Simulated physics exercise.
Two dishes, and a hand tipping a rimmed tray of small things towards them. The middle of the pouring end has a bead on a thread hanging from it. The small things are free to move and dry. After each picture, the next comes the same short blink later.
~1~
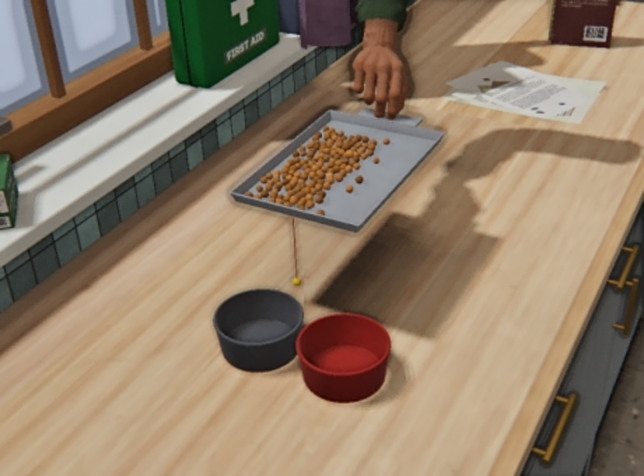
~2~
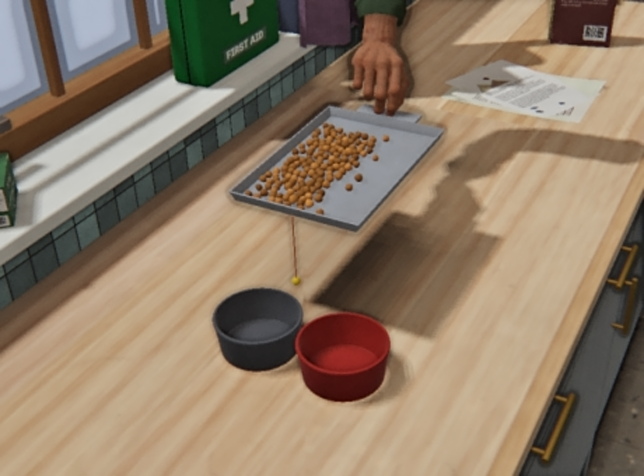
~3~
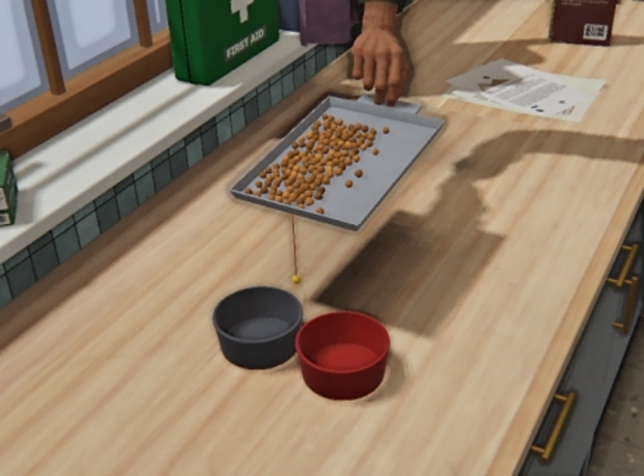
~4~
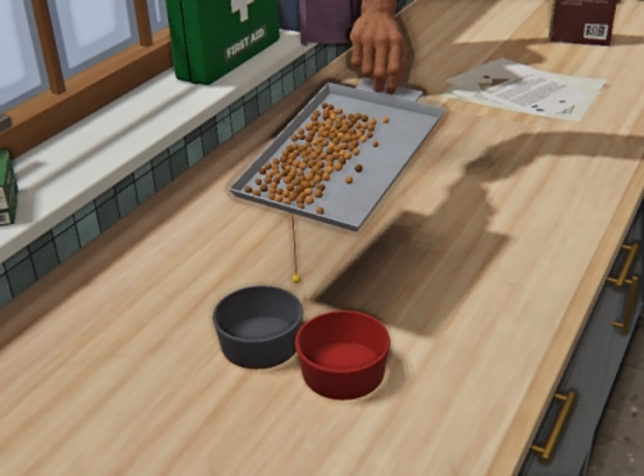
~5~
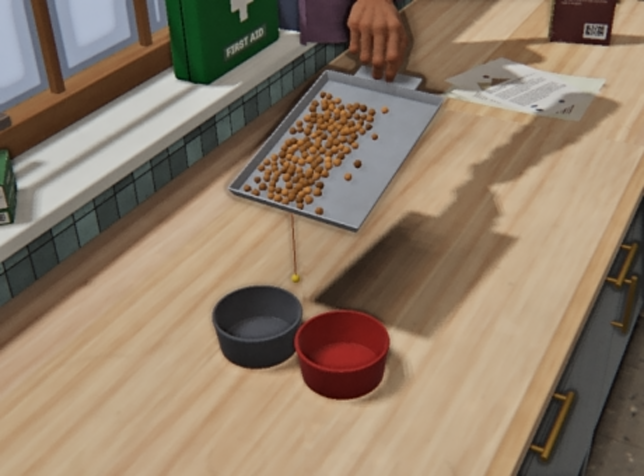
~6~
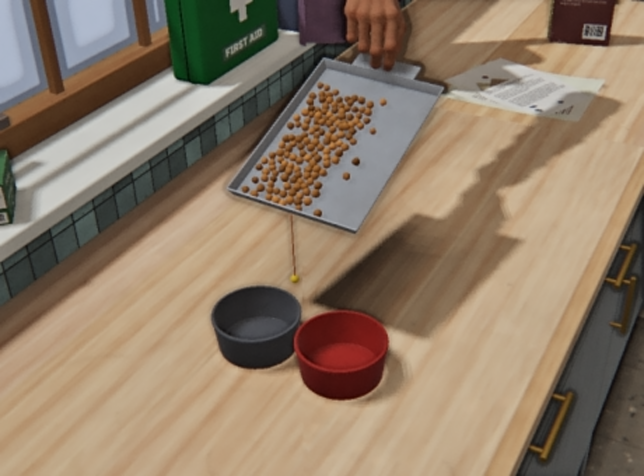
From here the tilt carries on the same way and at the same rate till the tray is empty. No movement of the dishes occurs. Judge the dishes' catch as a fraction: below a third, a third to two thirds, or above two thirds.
The dishes go past two thirds of the load.
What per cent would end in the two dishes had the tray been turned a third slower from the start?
Estimate: Some 80%.
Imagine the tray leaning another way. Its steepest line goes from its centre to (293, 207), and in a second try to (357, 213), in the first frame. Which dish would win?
One after the other: The leftmost dish, the rightmost dish.
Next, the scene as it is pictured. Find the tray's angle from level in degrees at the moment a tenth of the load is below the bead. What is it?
Approx. reading: About 70°.
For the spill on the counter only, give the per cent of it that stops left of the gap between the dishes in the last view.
Close to 20 in a hundred.
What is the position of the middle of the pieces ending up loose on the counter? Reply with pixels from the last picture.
Near (322, 320).
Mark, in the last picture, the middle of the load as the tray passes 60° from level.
Somewhere near pixel (310, 199).
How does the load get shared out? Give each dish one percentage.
I'd say some 30 in a hundred wind up in the left dish, and some 50 in a hundred in the right.
Just after the last frame, tray tipped steeply; the larger part on the tray; just a few in the right dish; about a tenth in the air.
A moment on, tray tipped right over; about a tenth on the tray; roughly a third in the right dish; roughly a quarter in the left dish; about a tenth outside both; roughly a quarter in the air.
Further on, tray tipped past a quarter turn; roughly half in the right dish; roughly a third in the left dish; roughly a quarter outside both.
When it is over, tray tipped past a quarter turn; roughly half in the right dish; roughly a third in the left dish; roughly a quarter outside both.
